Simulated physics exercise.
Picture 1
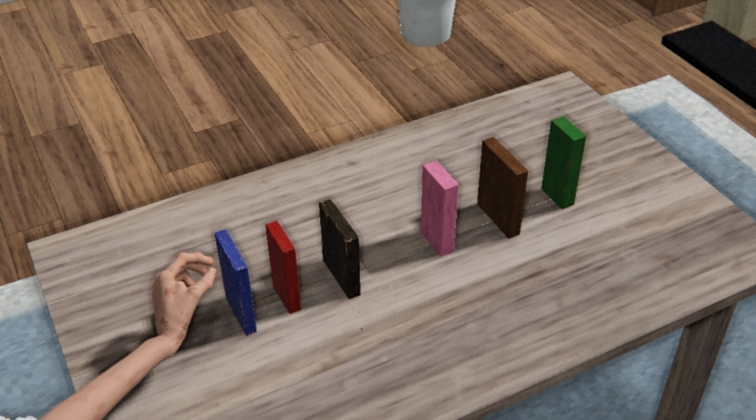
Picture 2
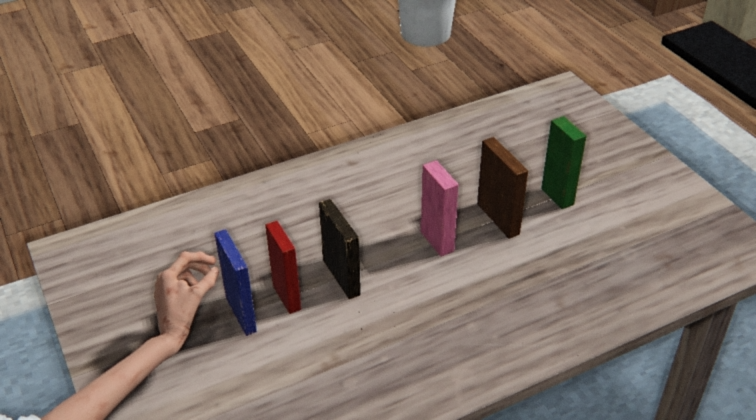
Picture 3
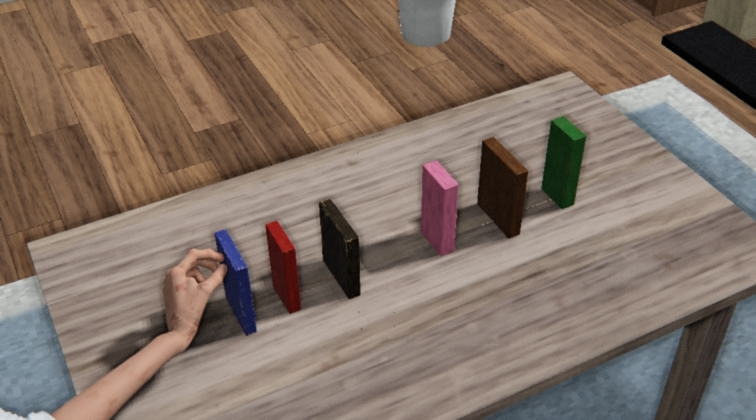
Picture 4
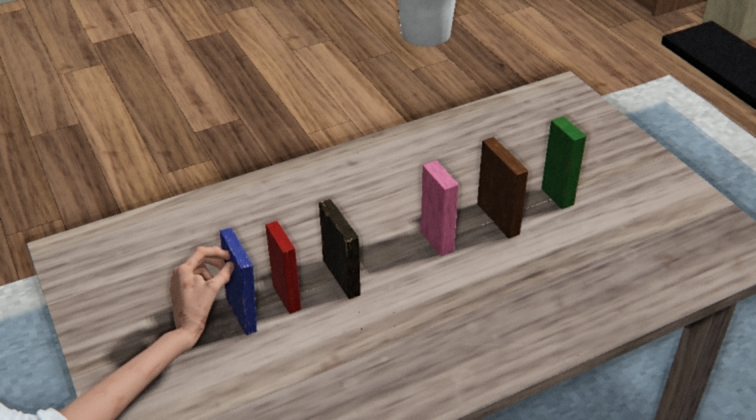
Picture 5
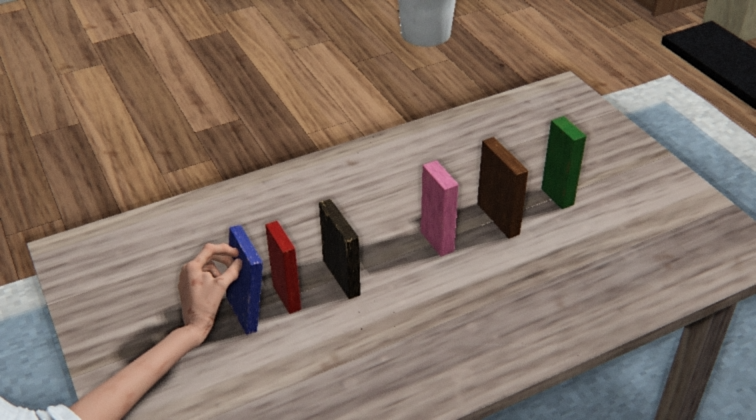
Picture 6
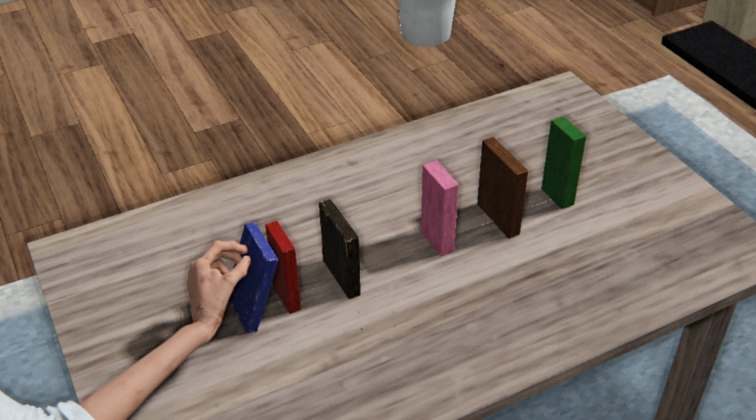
To begin with, six upright blocks stand in a spaced row on a wooden table, blue, red, black, pink, brown and green from left to right, with a hand beside the blue one. The hand moves right and pushes the blue block, which leans gradually toward the red one while the others stay still.
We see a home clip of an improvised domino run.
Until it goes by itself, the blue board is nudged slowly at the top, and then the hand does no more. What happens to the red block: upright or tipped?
It is going to be brought down.
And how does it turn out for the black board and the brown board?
At the end the black board has fallen and the brown board is standing.
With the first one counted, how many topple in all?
3.
Then, 0.30 s later than the last frame, blue board 59° over; red block tilted by 45° near (315, 263); black board tilted by 16°.
Then, 0.50 s later than the last frame, blue board 75° over; red block on its side near (335, 269); black board on its side.
Then, 1.30 s later than the last frame, red block resting near (335, 270).
When it is over, lying over on the table, black board and red block; the other 2 as before. End places, in pixels of the last picture, red block near (337, 268).
